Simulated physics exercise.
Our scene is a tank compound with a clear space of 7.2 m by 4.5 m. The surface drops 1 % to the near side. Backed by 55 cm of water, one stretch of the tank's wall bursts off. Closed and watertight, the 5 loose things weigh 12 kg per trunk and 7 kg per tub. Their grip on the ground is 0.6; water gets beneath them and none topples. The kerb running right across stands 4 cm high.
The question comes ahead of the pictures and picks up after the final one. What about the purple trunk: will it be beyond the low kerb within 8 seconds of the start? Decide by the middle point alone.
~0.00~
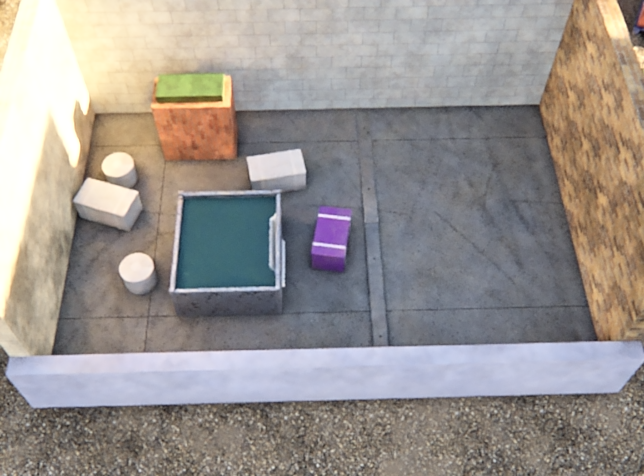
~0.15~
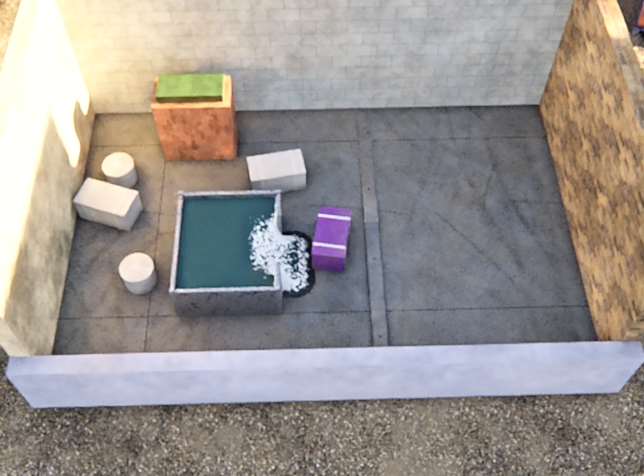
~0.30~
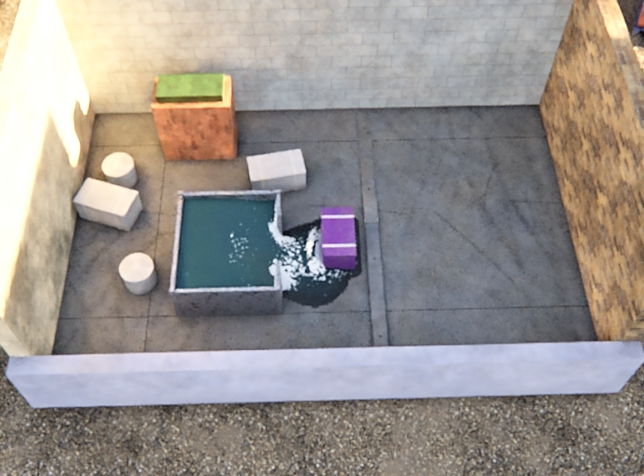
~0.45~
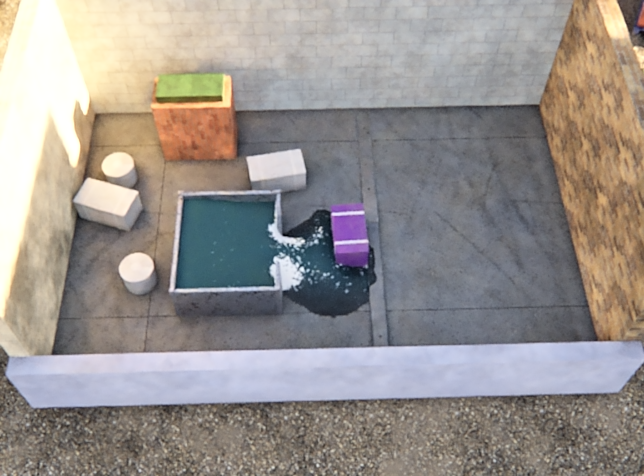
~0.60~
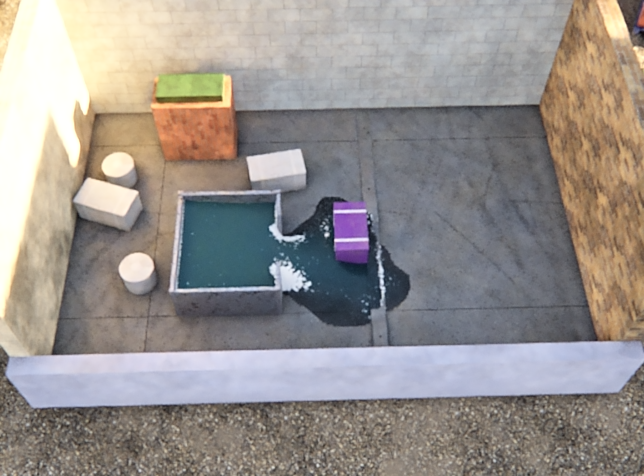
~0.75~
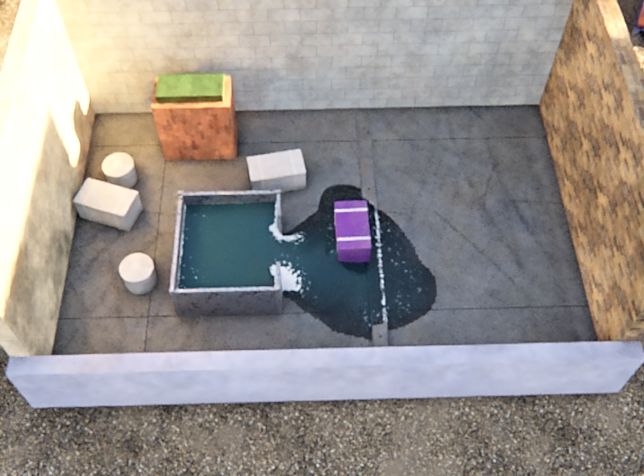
I reckon the purple trunk reaches the far side.
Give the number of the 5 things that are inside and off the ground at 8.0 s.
The count is 1.
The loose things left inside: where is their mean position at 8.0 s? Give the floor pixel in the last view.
Near (222, 192).
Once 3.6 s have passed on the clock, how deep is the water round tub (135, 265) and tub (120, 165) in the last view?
About 0 and 0 cm.
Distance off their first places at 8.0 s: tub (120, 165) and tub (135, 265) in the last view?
They sit 0 cm and 0 cm away, in the order given.
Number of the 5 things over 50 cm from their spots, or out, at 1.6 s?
By my tally, 1.
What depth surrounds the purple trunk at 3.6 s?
Somewhere close to 6 cm.
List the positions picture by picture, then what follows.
In the first picture, the purple trunk at (332, 231), on the bottom; water covers 1.9 m2; 0 of 5 have shifted.
In the second picture, the purple trunk at (332, 231) rests on the ground; 2.4 m2 under water; 0 of 5 have shifted.
In the third picture, the purple trunk at (338, 231) rests on the ground, 9 cm from its start; water covers 2.8 m2; 1 of 5 have shifted.
In the fourth picture, the purple trunk at (350, 228), on the bottom, 25 cm from its start; 3.5 m2 under water; 1 of 5 have shifted.
In the fifth picture, the purple trunk at (351, 225) rests on the ground, 27 cm from its start; water covers 4.3 m2; 1 of 5 have shifted.
In the sixth picture, the purple trunk at (353, 224) rests on the ground, 29 cm from its start; 5.4 m2 under water; 1 of 5 have shifted.
After 1.6 s the purple trunk is near (423, 213), 1.3 m from its start, aground; 1 of 5 are over the mark; 0 afloat.
After 3.6 s the purple trunk is near (539, 155), 3.3 m from its start, afloat; 1 of 5 are over the mark; 1 afloat.
After 5.6 s the purple trunk is near (502, 111), 3.4 m from its start, afloat; 1 of 5 are over the mark; 1 afloat.
After 8.0 s the purple trunk is near (437, 99), 3.0 m from its start, afloat; 1 of 5 are over the mark; 1 afloat.
